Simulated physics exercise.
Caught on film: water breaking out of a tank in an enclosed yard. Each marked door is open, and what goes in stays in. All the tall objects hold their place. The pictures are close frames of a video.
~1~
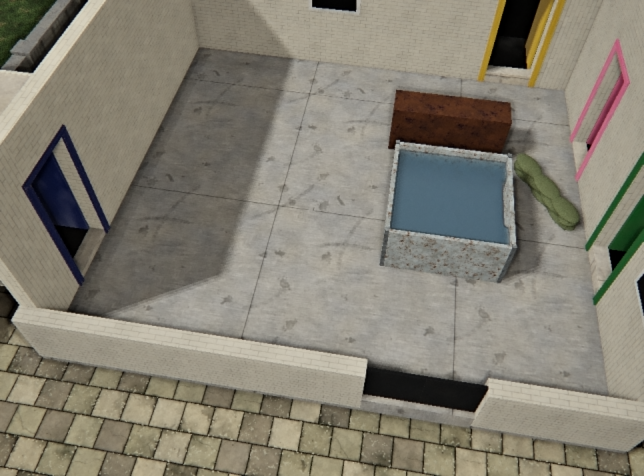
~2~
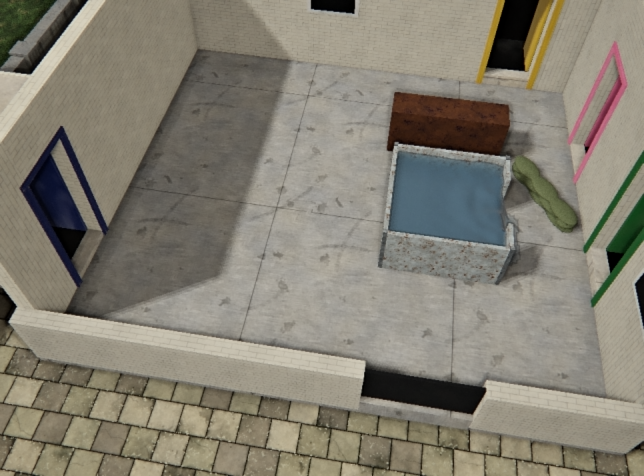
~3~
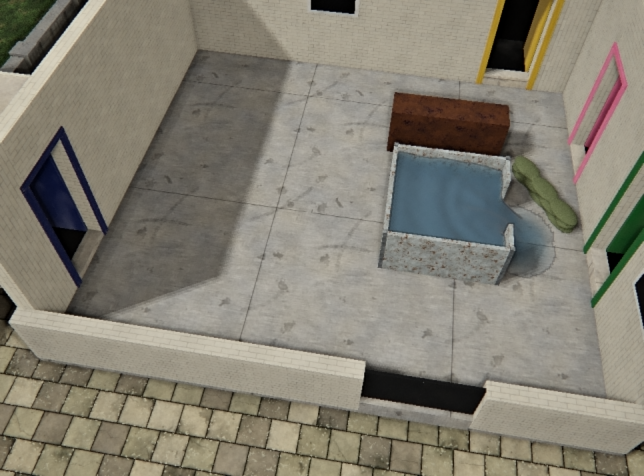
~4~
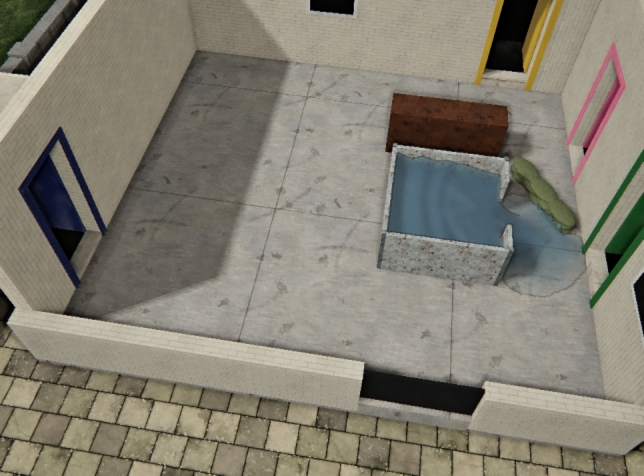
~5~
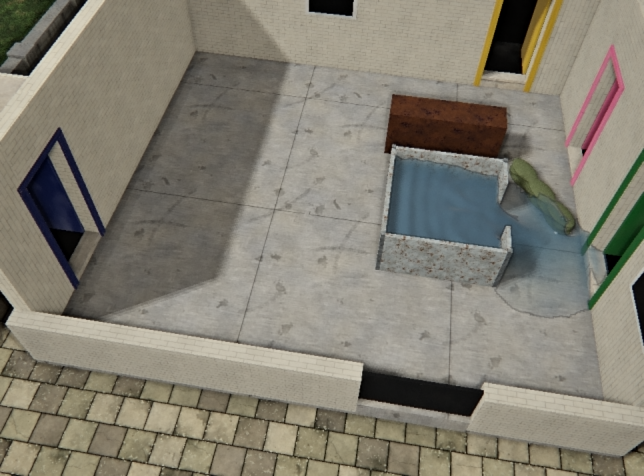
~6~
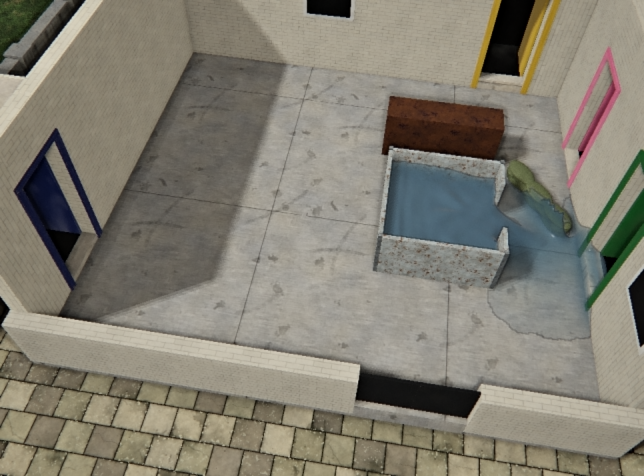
Water pouring through a gap in the right side of a stone tank, spreading across a walled yard's grey paved floor.
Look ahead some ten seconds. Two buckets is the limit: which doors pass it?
One by one: The pink door admits no more than that; the yellow door admits no more than that; the green door lets in a lot; the blue door admits no more than that.
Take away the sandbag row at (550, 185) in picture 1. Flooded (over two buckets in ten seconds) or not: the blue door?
Blue door takes less.
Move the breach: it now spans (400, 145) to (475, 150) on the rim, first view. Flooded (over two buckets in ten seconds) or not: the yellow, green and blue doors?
In short: Yellow takes less; green lets less in; blue stays under.
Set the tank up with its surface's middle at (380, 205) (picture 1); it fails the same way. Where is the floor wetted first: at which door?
It is the door marked green.
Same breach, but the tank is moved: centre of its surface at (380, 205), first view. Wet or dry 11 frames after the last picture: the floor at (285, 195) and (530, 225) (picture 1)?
As listed: Free of water, under water.
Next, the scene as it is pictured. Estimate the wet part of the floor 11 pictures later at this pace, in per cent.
About 20 per cent.
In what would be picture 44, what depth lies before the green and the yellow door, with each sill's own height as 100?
In turn 90 and 30 per cent.
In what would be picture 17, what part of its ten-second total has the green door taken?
I make it 65 per cent.
A moment on, water covers 10 % of the floor; the pink door wet at the sill, nothing in, the yellow door not reached, the green door far over two buckets in, the blue door not reached.
Next, water covers 20 % of the floor; the pink door wet at the sill, nothing in, the yellow door not reached, the green door far over two buckets in, the blue door not reached.
Then, water covers 35 % of the floor; the pink door wet at the sill, nothing in, the yellow door wet at the sill, nothing in, the green door far over two buckets in, the blue door not reached.
Later, water covers 70 % of the floor; the pink door wet at the sill, nothing in, the yellow door wet at the sill, nothing in, the green door far over two buckets in, the blue door wet at the sill, nothing in.
In the end, water covers 95 % of the floor; the pink door under two buckets in, the yellow door wet at the sill, nothing in, the green door far over two buckets in, the blue door wet at the sill, nothing in.
